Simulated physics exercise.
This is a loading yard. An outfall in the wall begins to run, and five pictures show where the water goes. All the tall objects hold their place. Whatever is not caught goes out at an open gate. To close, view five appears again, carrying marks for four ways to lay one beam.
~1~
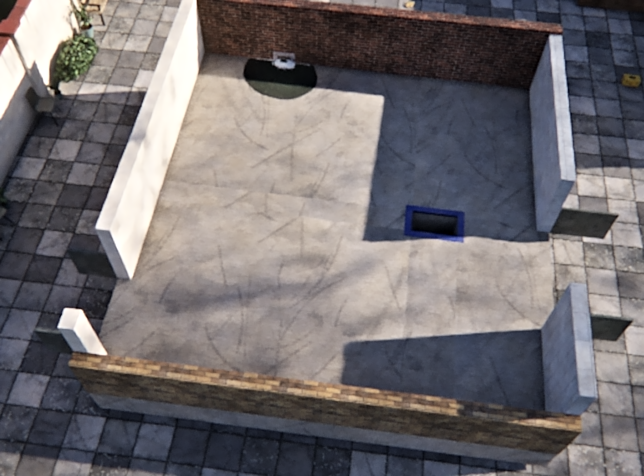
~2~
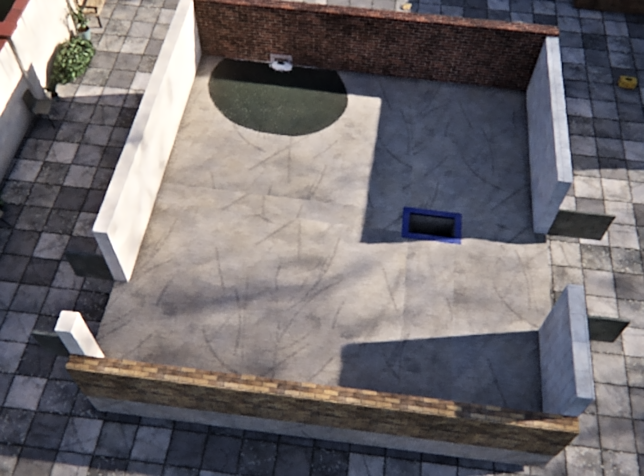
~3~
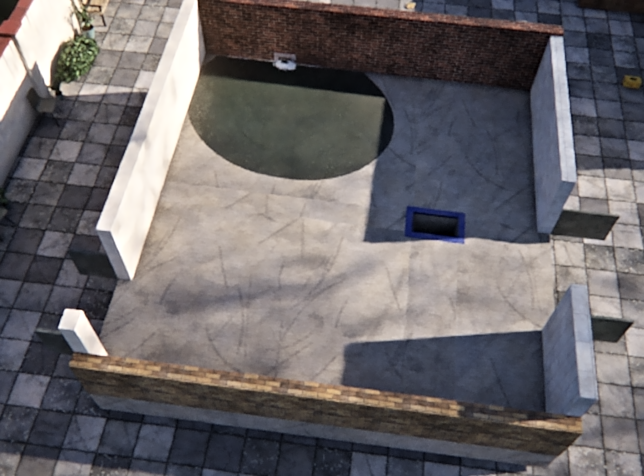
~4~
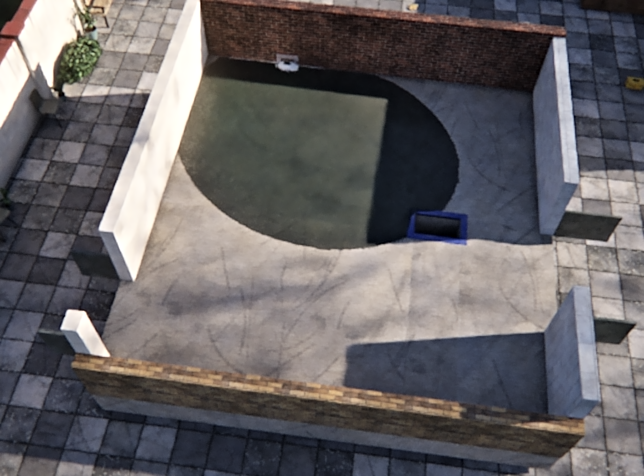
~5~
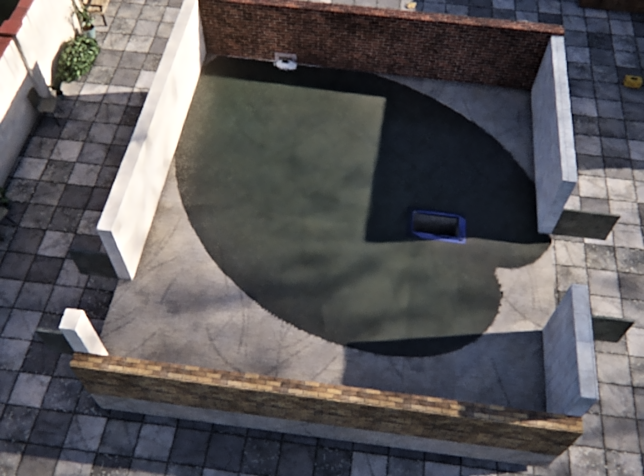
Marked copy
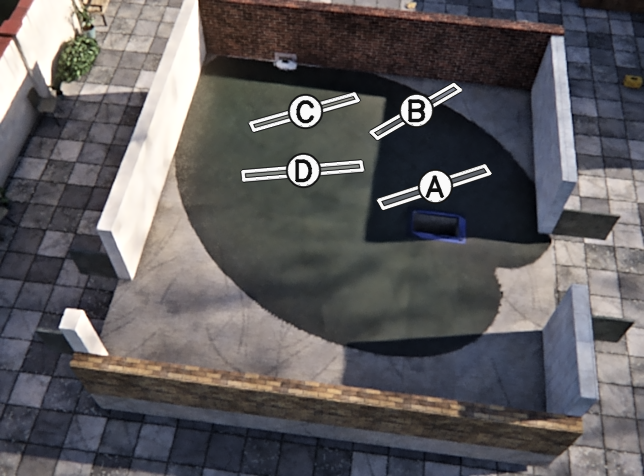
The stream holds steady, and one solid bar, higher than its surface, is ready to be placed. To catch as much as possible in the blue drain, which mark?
Use spot B.
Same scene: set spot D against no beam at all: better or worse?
Spot D is worse.
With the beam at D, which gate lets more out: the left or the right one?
More leaves on the right.
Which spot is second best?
That would be D.
On the marked copy, A from (381, 204) to (487, 169); B from (374, 135) to (457, 87); C from (252, 126) to (356, 97); D from (243, 175) to (361, 165).
With A, about 3 % of the stream goes into the blue drain, about 92 % out by the gates.
With B, about 22 % of the stream goes into the blue drain, about 74 % out by the gates.
With C, about 3 % of the stream goes into the blue drain, about 92 % out by the gates.
With D, about 11 % of the stream goes into the blue drain, about 81 % out by the gates.
